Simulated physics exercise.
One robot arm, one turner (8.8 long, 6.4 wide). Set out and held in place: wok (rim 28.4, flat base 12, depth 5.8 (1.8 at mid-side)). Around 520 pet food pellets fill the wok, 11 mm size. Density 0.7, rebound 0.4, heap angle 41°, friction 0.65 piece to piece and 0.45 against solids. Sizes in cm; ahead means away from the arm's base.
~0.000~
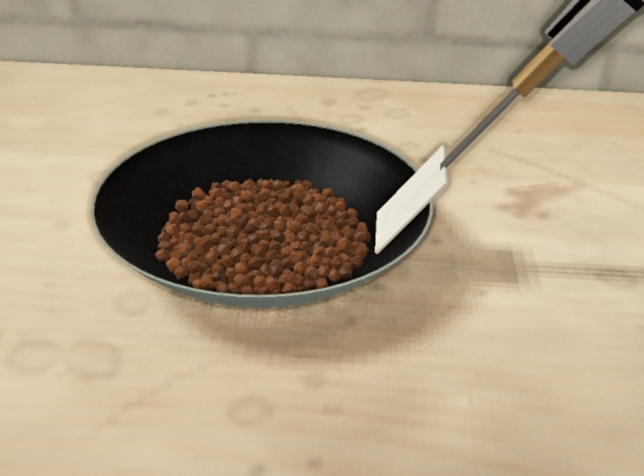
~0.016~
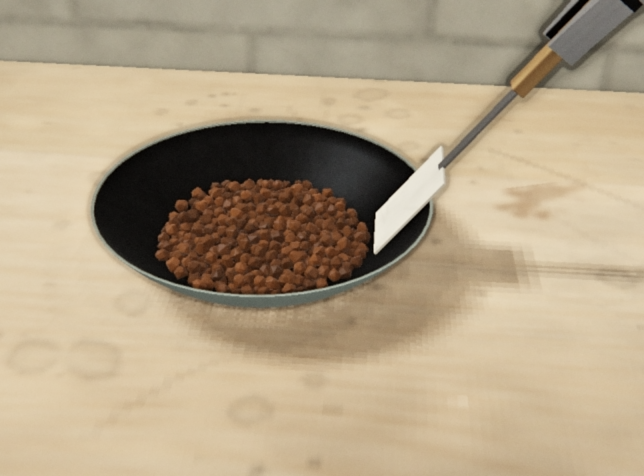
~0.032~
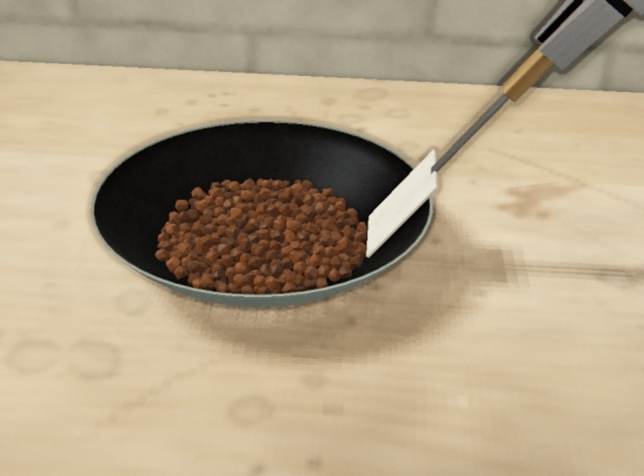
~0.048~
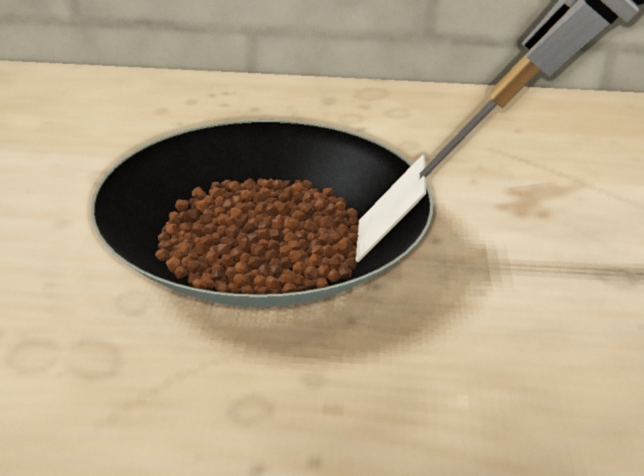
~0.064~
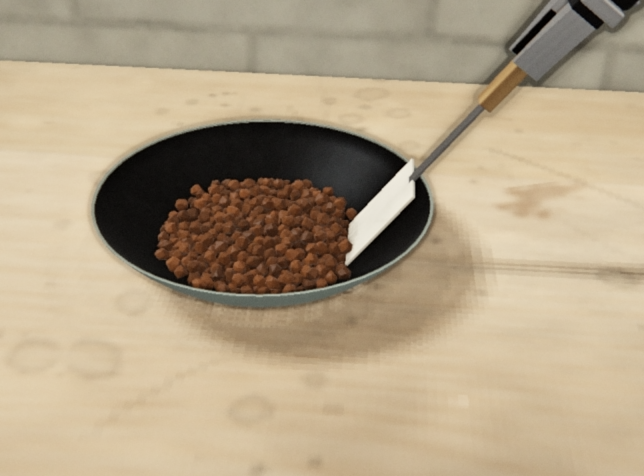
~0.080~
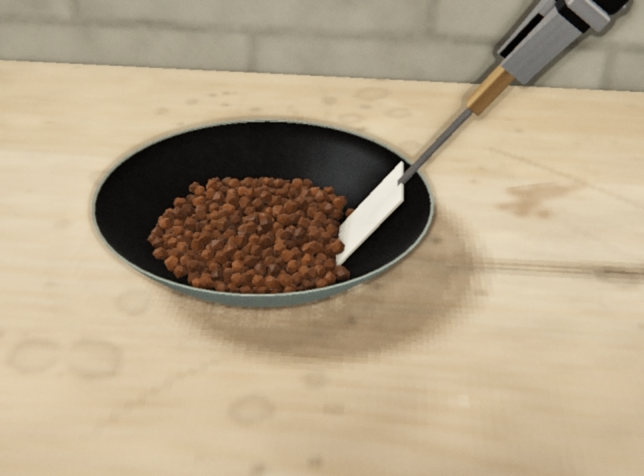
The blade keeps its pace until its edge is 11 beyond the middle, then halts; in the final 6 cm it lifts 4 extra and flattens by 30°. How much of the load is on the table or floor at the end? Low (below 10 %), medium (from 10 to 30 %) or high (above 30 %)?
Answer: Medium; from 10 to 30 % of the pet food pellets finish on the table or floor.
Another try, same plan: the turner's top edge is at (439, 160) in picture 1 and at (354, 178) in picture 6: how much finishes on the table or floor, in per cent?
About 35 per cent.
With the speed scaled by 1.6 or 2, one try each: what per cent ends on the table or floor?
About 25 and 35 per cent.
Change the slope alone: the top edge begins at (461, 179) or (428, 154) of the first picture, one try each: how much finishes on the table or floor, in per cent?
About 25 and 20 per cent.
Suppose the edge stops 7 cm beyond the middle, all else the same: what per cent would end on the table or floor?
Then about 0 per cent.
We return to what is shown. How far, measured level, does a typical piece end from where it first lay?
Some 5 cm.
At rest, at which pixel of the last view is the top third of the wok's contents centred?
Near (170, 211).
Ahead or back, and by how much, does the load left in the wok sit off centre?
Roughly 4.0 cm ahead.
After 0.19 s, sloping 54°, highest piece 5 above the table; 522 in the wok.
After 0.31 s, sloping 46°, highest piece 8 above the table; 520 in the wok, 2 on the blade or in flight.
After 0.57 s, sloping 24°, highest piece 7 above the table; 413 in the wok, 92 on the table or floor, 17 on the blade or in flight.
After 1.62 s, sloping 24°, highest piece 6 above the table; 413 in the wok, 109 on the table or floor.
At rest, 413 in the wok, 109 on the table or floor. That is 21 % on the table or floor.
